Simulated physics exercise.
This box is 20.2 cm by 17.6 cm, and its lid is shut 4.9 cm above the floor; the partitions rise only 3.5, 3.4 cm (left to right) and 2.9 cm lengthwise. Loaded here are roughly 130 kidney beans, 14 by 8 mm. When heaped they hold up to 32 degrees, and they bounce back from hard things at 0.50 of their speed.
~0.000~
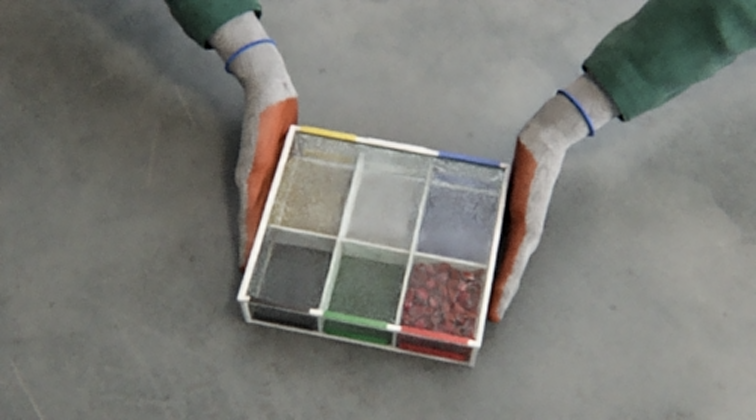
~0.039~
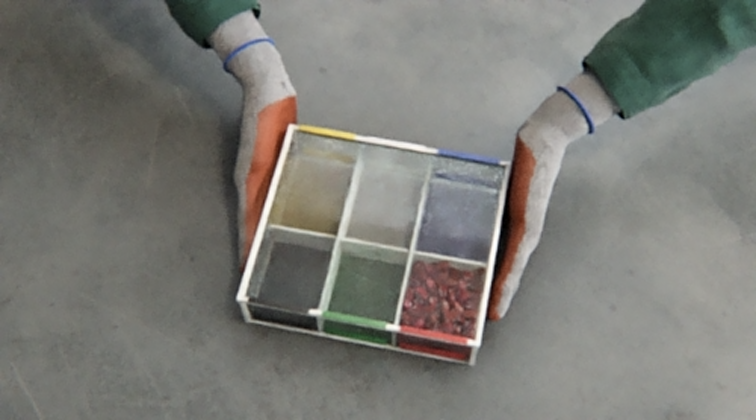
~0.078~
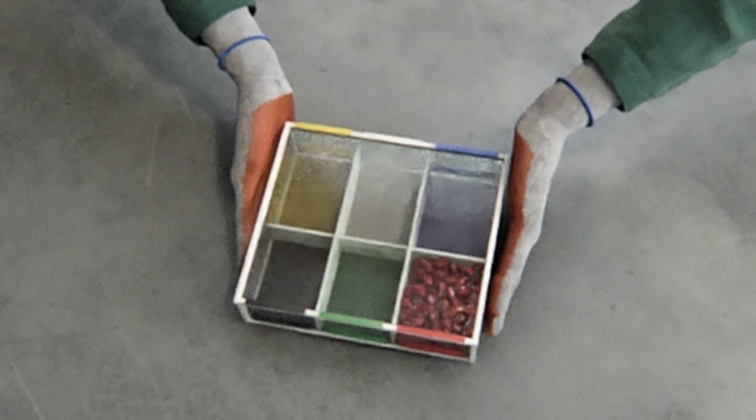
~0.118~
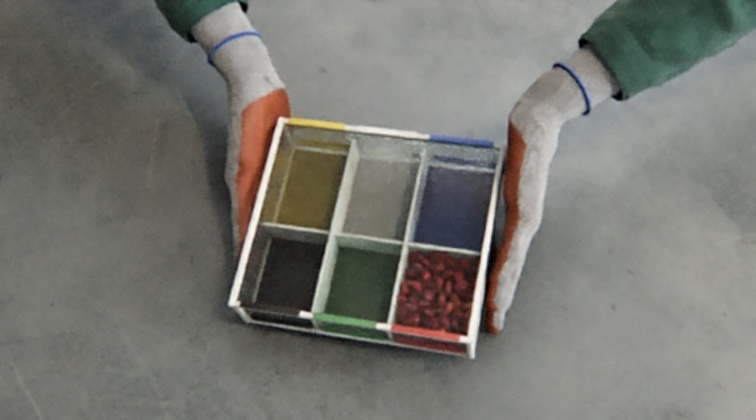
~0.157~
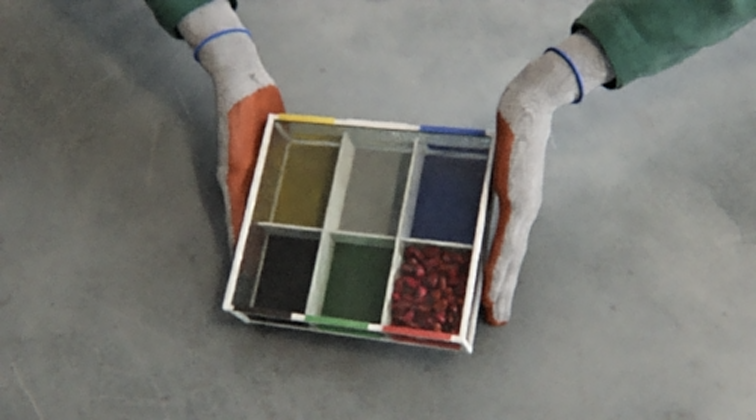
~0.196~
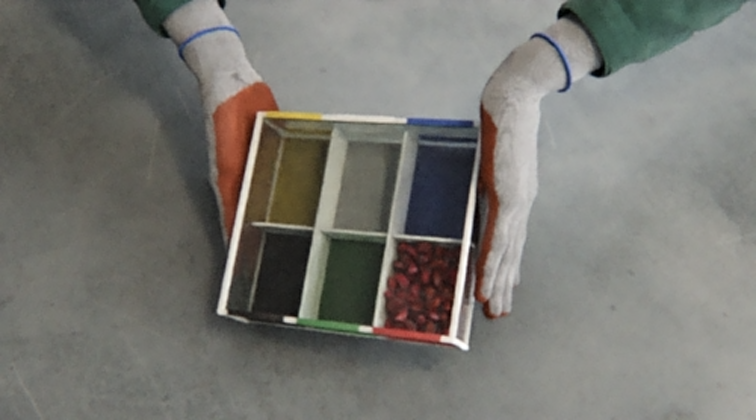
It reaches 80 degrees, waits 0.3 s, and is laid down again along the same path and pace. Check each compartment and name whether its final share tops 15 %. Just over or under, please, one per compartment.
Red: Over, blue: Under, green: Under, yellow: Under, white: Under, black: Under.
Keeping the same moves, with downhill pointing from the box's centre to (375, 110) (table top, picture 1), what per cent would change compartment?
Estimate: Near 60 per cent.
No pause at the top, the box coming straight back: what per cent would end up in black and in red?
Black keeps 0% and red keeps 90%.
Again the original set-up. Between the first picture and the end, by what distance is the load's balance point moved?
Roughly 1.5 cm.
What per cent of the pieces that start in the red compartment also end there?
Fraction kept: Approx. 90 %.
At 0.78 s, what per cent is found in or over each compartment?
Red 90, blue 0, green 5, yellow 0, white 0, black 0.
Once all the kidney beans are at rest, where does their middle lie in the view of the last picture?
After settling, the middle sits near (428, 321).
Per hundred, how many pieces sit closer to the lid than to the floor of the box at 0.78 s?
Around 50 %.
Then, at 0.78 s, tilt 80 degrees; red 90 %, green 5 %.
Then, at 1.18 s, tilt 44 degrees; red 90 %, green 5 %, black 5 %.
Then, at 1.65 s, tilt 0 degrees; red 90 %, green 5 %, black 5 %.
By 2.0 s all is still; red 90 %, blue 0 %, green 5 %, yellow 0 %, white 0 %, black 5 %.
